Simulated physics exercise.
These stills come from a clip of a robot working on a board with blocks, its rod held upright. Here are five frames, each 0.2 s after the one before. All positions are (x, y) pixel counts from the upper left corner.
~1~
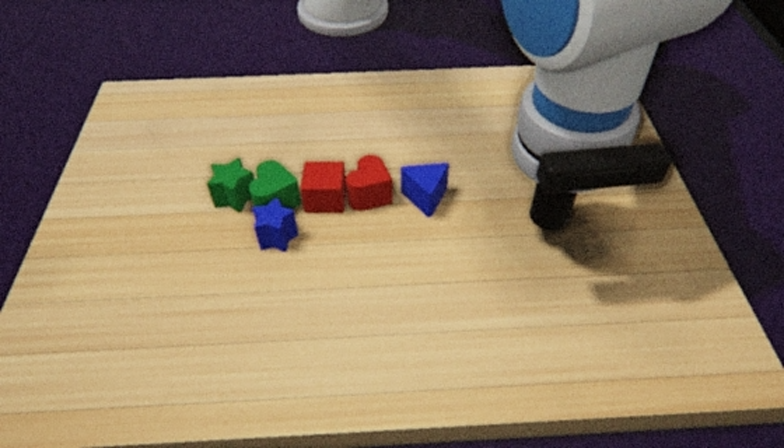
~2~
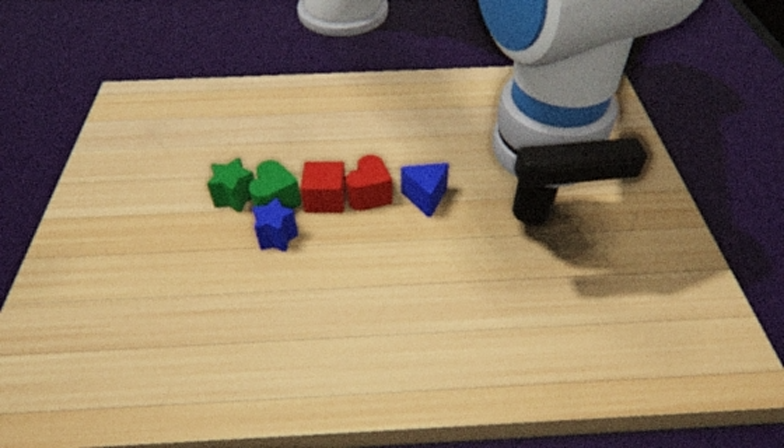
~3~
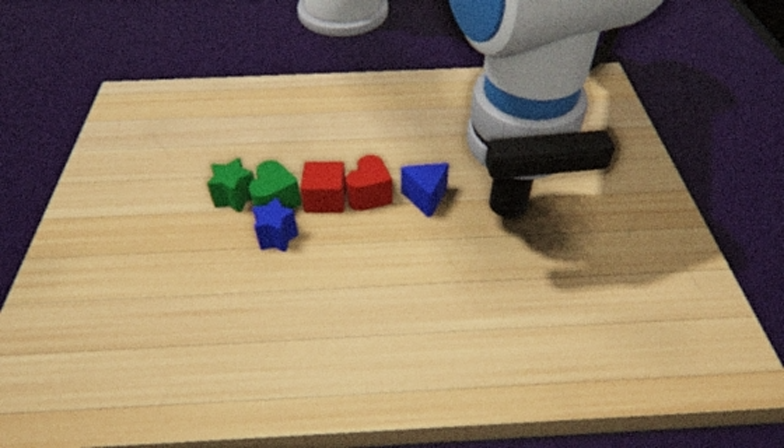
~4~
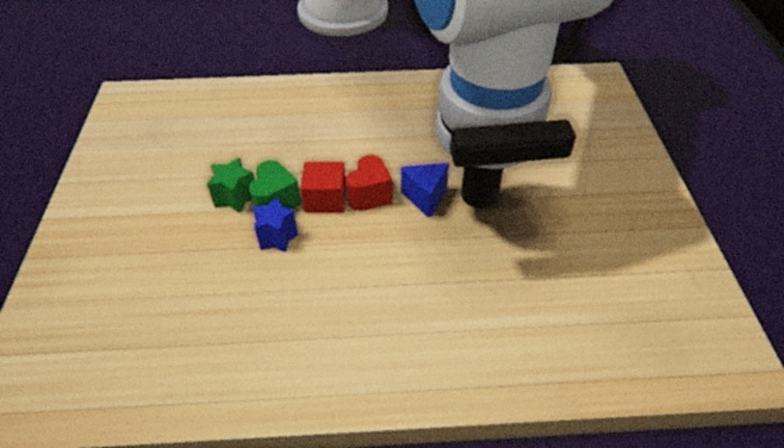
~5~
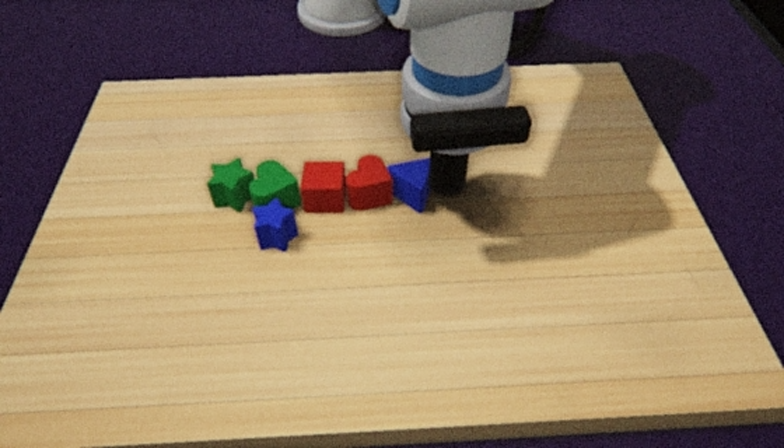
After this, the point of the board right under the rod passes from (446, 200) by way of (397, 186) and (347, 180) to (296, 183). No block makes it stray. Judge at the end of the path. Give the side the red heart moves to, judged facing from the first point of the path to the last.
Sideways, to the left.
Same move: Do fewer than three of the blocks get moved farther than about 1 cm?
That would be a no.
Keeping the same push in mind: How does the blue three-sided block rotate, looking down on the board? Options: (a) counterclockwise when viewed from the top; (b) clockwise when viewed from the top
My pick is b.
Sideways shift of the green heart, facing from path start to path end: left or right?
It is pushed towards the left-hand side.
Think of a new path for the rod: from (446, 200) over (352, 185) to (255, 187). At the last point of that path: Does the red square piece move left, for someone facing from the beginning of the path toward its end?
Final answer: Yes.
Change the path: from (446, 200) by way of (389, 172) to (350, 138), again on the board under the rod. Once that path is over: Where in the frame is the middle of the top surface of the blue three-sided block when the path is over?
I expect it at (324, 128).
The first path, step by step. One third of the way, rod (397, 168); green heart (265, 178), turned 15° clockwise; red square piece (310, 178); red heart (349, 168), turned 30° anticlockwise; blue three-sided block (367, 148).
Two thirds of the way, rod (345, 163); green heart (228, 193), turned 20° clockwise; red square piece (271, 188), turned 25° anticlockwise; red heart (305, 170), turned 55° anticlockwise; blue three-sided block (329, 137), turned 45° clockwise.
At the end, rod (293, 166); green heart (181, 216); red square piece (227, 203), turned 45° anticlockwise; red heart (254, 178), turned 70° anticlockwise; blue three-sided block (318, 135), turned 70° clockwise.
